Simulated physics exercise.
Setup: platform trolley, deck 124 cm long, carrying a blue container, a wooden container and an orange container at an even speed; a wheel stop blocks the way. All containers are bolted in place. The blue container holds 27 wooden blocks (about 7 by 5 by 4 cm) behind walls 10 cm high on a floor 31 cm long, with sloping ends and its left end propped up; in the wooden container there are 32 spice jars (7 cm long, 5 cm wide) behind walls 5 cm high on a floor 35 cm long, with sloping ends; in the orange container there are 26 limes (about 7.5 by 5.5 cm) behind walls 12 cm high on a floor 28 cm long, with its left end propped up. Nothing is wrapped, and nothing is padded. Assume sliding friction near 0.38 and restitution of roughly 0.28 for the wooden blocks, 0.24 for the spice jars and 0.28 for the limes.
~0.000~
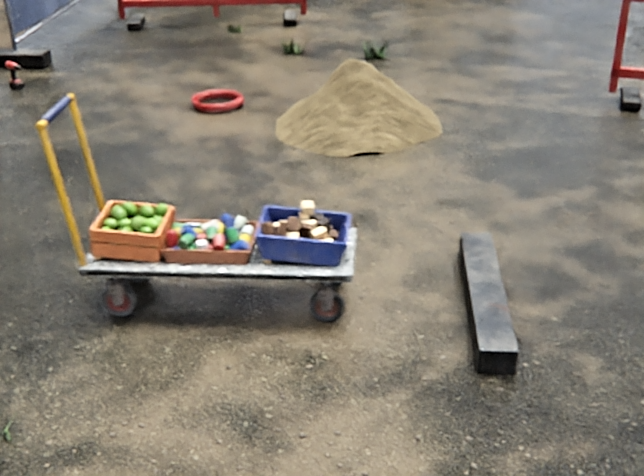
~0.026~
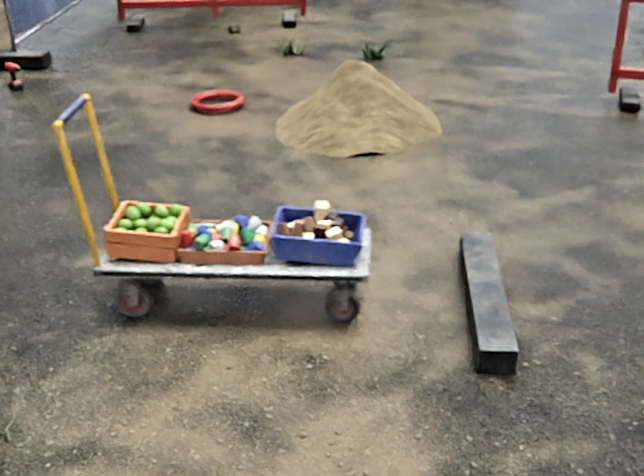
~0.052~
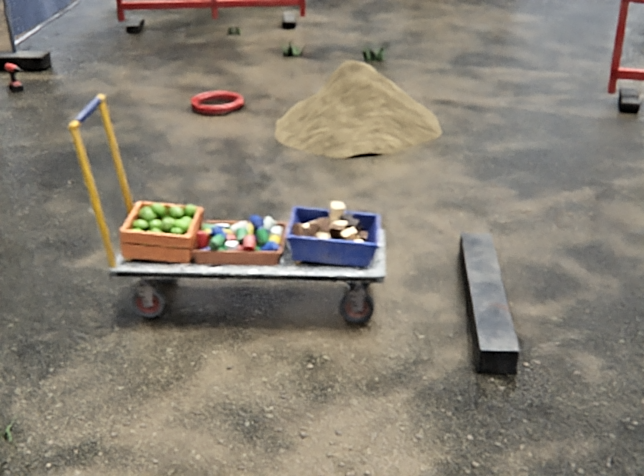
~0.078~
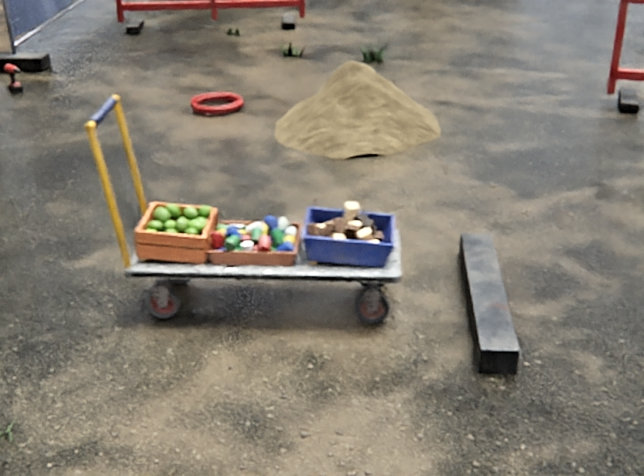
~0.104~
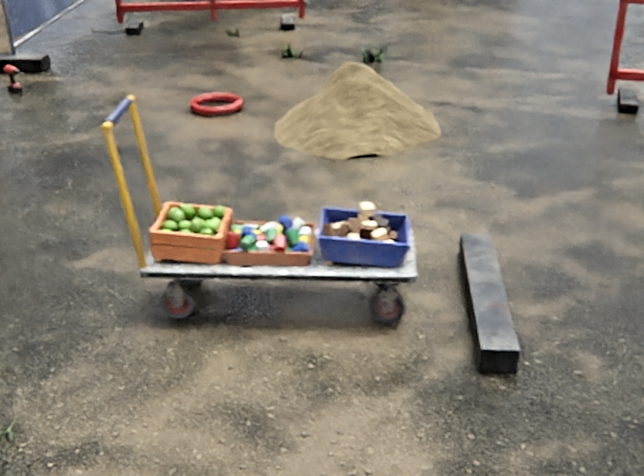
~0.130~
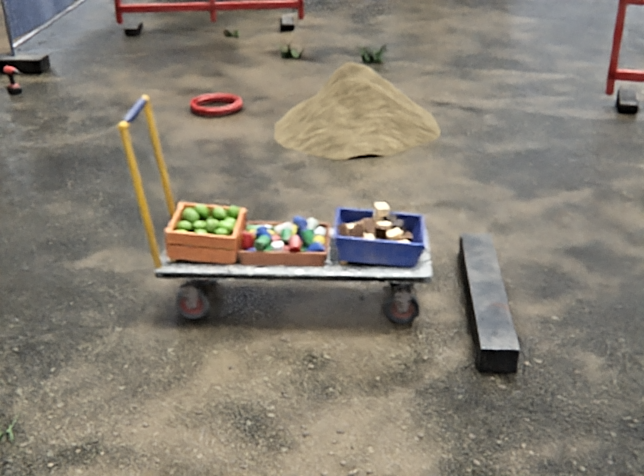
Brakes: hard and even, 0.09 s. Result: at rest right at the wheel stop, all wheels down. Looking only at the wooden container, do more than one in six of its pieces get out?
Yes, I'm expecting the losses to cross a sixth.
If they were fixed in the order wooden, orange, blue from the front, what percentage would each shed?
Blue container 10 %, wooden container 40 %, orange container 0 %.
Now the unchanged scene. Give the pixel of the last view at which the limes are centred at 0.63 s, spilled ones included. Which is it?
Near (265, 234) in pixels.
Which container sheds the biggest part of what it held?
The wooden container is the one.
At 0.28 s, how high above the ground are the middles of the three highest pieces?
I'd put it close to 46 cm.
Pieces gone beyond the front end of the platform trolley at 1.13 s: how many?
About 3.
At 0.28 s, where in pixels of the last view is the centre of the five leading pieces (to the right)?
They'd be centred about (466, 229) in the last picture.
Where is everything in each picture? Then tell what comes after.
In the first picture (we follow the rim corner now nearest the camera; the camera moves round a little), wooden container at (248, 251); blue container at (345, 244); 58 cm still to roll; nothing out yet.
In the second picture, wooden container at (263, 252); blue container at (361, 244); 51 cm still to roll.
In the third picture, wooden container at (279, 252); blue container at (377, 244); 44 cm still to roll.
In the fourth picture, wooden container at (294, 253); blue container at (392, 245); 37 cm still to roll.
In the fifth picture, wooden container at (309, 253); blue container at (408, 245); 31 cm still to roll.
In the sixth picture, wooden container at (325, 253); blue container at (424, 245); 24 cm still to roll; nothing out yet.
After 0.18 s, it begins to slow.
After 0.28 s, 0 of 27 out of the blue container, 0 of 32 out of the wooden container and 0 of 26 out of the orange container.
After 0.40 s, 3 of 27 out of the blue container, 4 of 32 out of the wooden container and 1 of 26 out of the orange container.
After 0.63 s, 4 of 27 out of the blue container, 8 of 32 out of the wooden container and 1 of 26 out of the orange container.
When it is over (at 1.13 s), 4 of 27 out of the blue container, 8 of 32 out of the wooden container and 1 of 26 out of the orange container. Asked share, 8 of 32, 25 per cent.
